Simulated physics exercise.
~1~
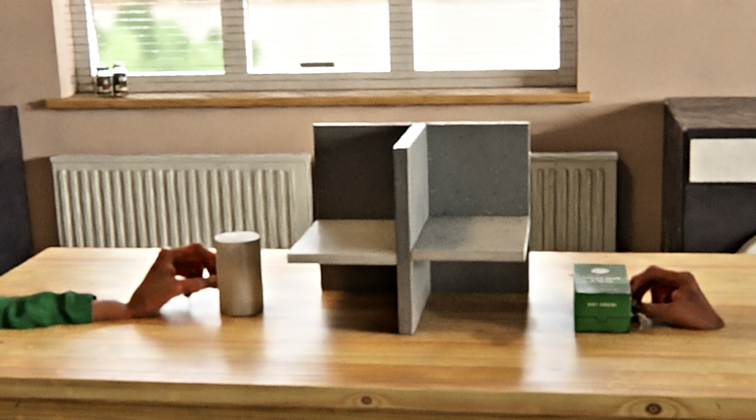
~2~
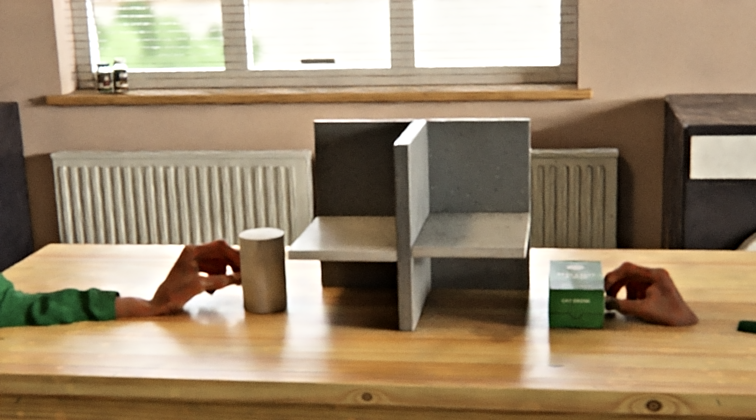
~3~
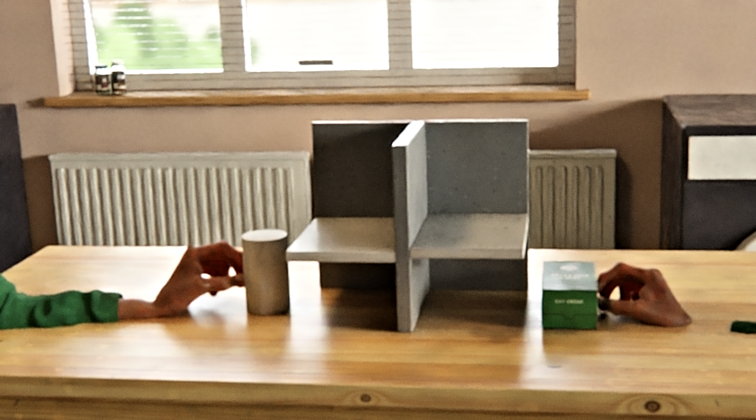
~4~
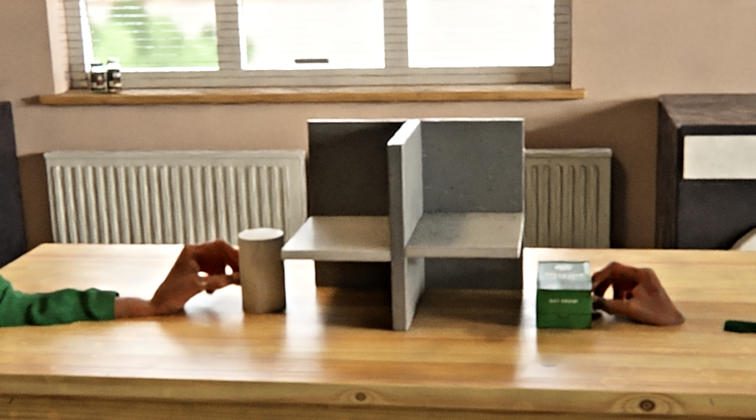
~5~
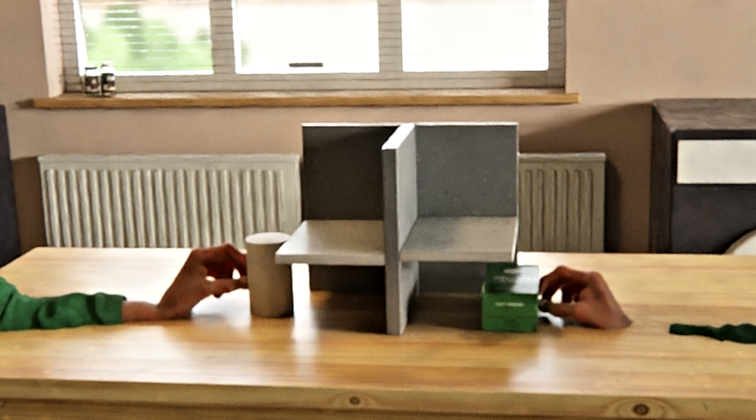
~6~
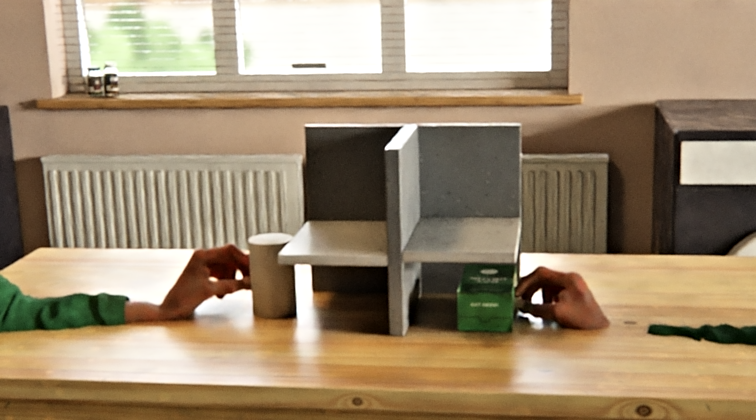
A green box and a pale cylinder were pushed by hands from opposite sides toward a grey shelf on a wooden table, and the box slid in under the right side while the taller cylinder stopped at the left edge.
